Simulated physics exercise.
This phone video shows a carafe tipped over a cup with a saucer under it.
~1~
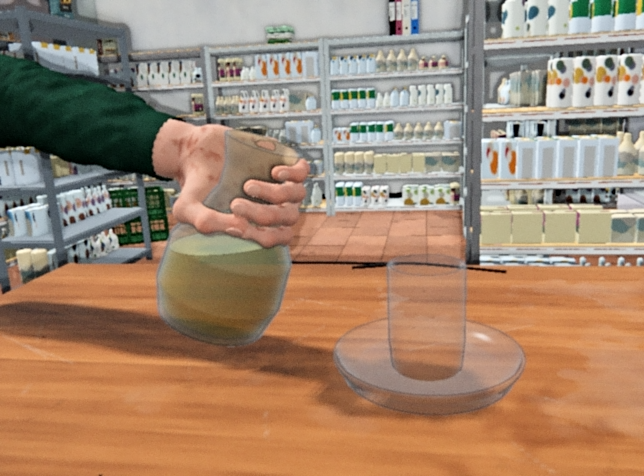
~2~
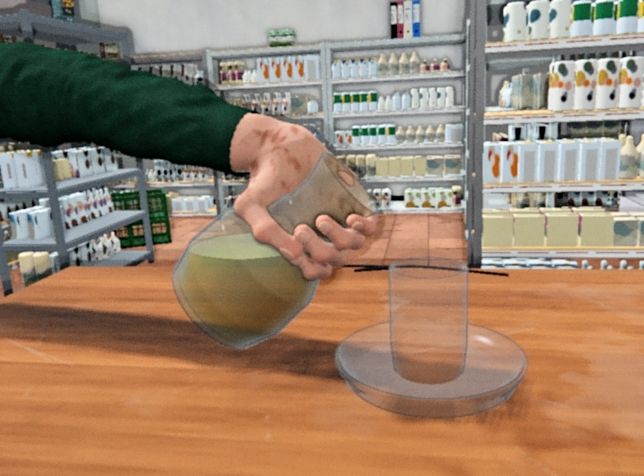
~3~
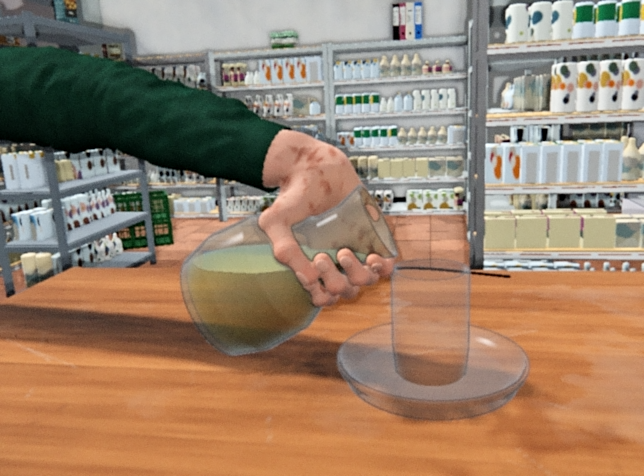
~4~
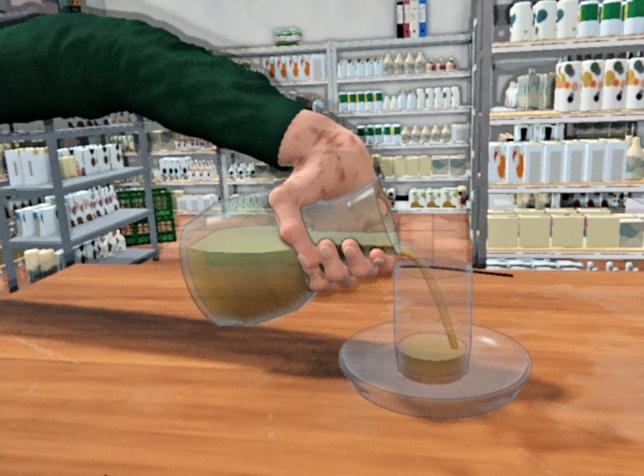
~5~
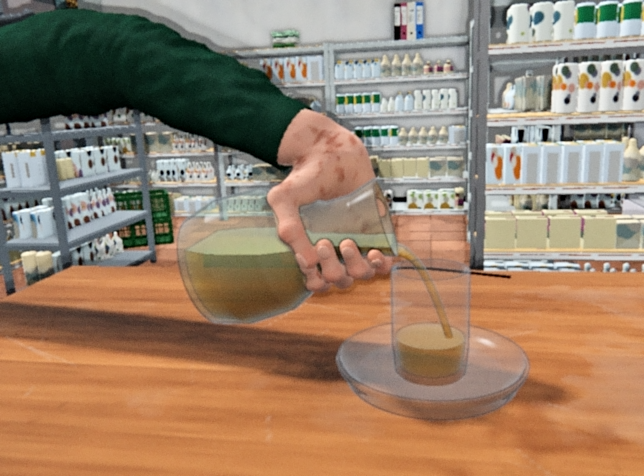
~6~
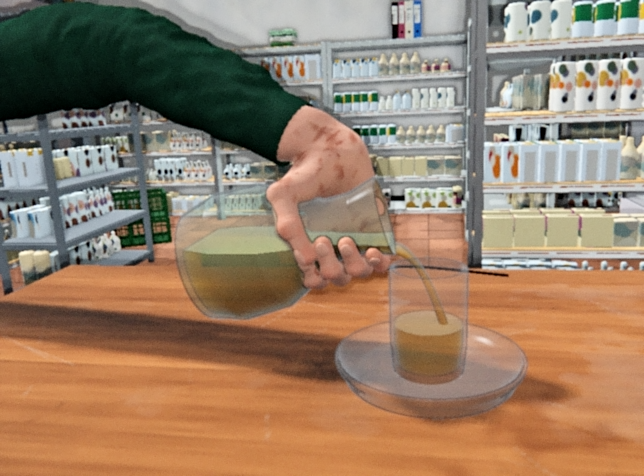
At first, a hand in a green sleeve holds a carafe of apple juice to the left of an empty clear cup on a saucer. The hand moves right and tilts the carafe further toward the cup. Then juice streams from its lip, and the level in the cup rises to about half full.
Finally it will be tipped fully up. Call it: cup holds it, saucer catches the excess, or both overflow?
Both overflow.
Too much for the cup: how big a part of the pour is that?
Around 60 per cent.
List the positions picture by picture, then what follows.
In the first picture, the carafe is on its way; carafe (238, 231) tipped 20° with all of its load; cup (426, 312) empty; saucer (427, 403) dry.
The second picture shows the apple juice nears the lip; carafe (283, 244) tipped 50° with all of its load; cup (428, 315) empty.
The third picture shows the apple juice nears the lip; carafe (297, 263) tipped 65° with all of its load; cup (430, 317) empty.
The fourth picture shows pouring; carafe (298, 244) tipped 75° with nearly all of its load; cup nearly empty, surface at (432, 346).
The fifth picture shows pouring; carafe (296, 243) tipped 75° with nearly all of its load; cup (430, 317) about a third full.
The sixth picture shows pouring; carafe (294, 240) tipped 75° with nearly all of its load; cup about half full, surface at (428, 323); saucer (428, 406) dry.
A moment on, the cup is full to the brim; the saucer is wet, with room to spare.
Further on, the cup is full to the brim; the saucer is full and running over.
When it is over, the cup is full to the brim; the saucer is full and running over.
